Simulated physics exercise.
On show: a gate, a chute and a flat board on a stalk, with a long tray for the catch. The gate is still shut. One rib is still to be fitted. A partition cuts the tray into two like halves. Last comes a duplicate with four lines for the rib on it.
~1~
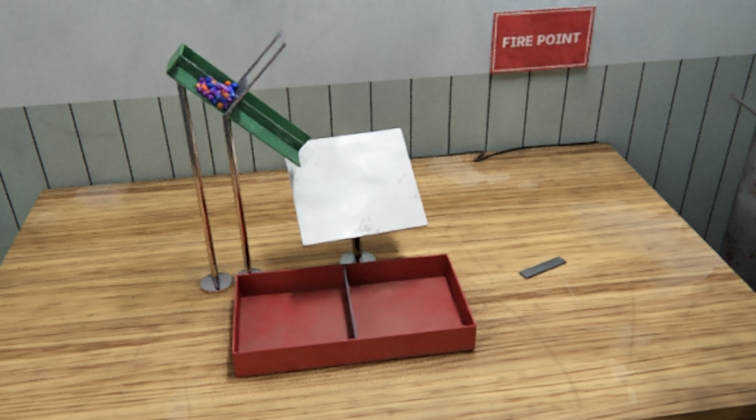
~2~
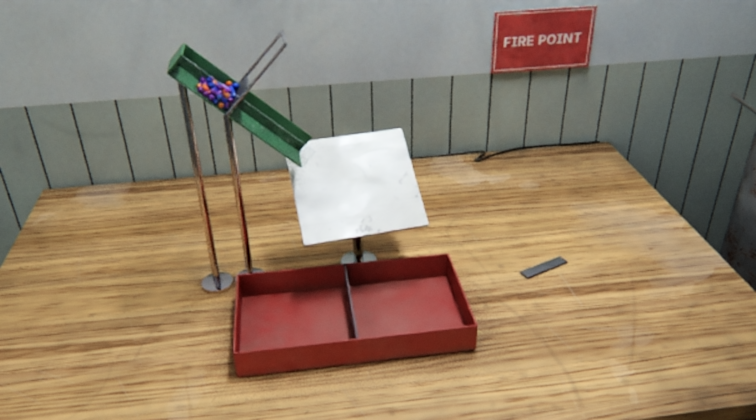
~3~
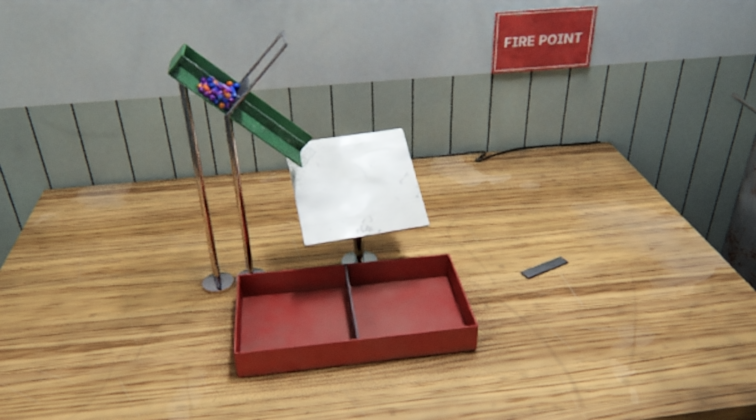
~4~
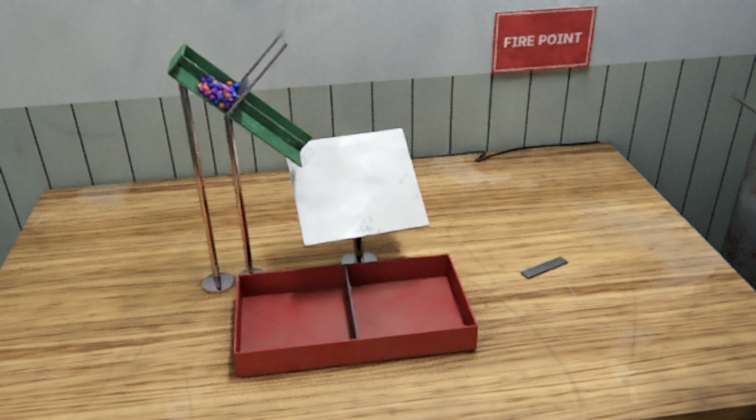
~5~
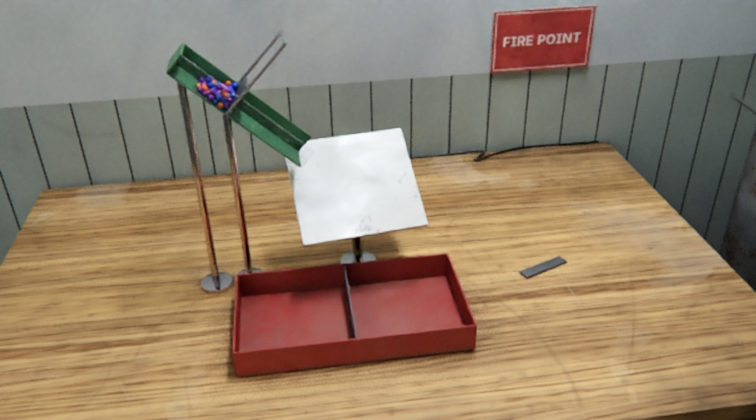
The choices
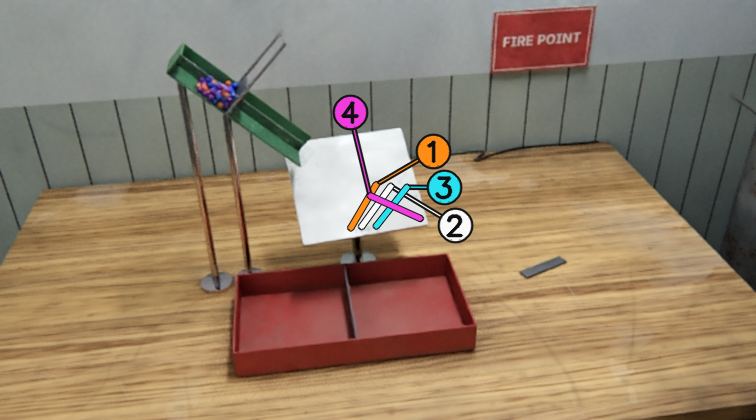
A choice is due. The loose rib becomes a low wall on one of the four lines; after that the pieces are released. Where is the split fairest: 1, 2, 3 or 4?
Line 2.
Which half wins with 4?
Right.
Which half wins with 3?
Right.
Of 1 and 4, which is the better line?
That is line 1.
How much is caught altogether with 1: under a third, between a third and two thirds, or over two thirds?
It is over two thirds.
On the marked copy, line 1 from (376, 184) to (350, 228); line 2 from (390, 186) to (361, 226); line 3 from (407, 187) to (376, 226); line 4 from (370, 195) to (420, 218).
Choosing 1, of what is caught, most in the left half, about a quarter in the right.
Choosing 2, of what is caught, about half in the left half, about half in the right.
Choosing 3, of what is caught, a small part in the left half, nearly all in the right.
Choosing 4, of what is caught, a stray few in the left half, nearly all in the right.
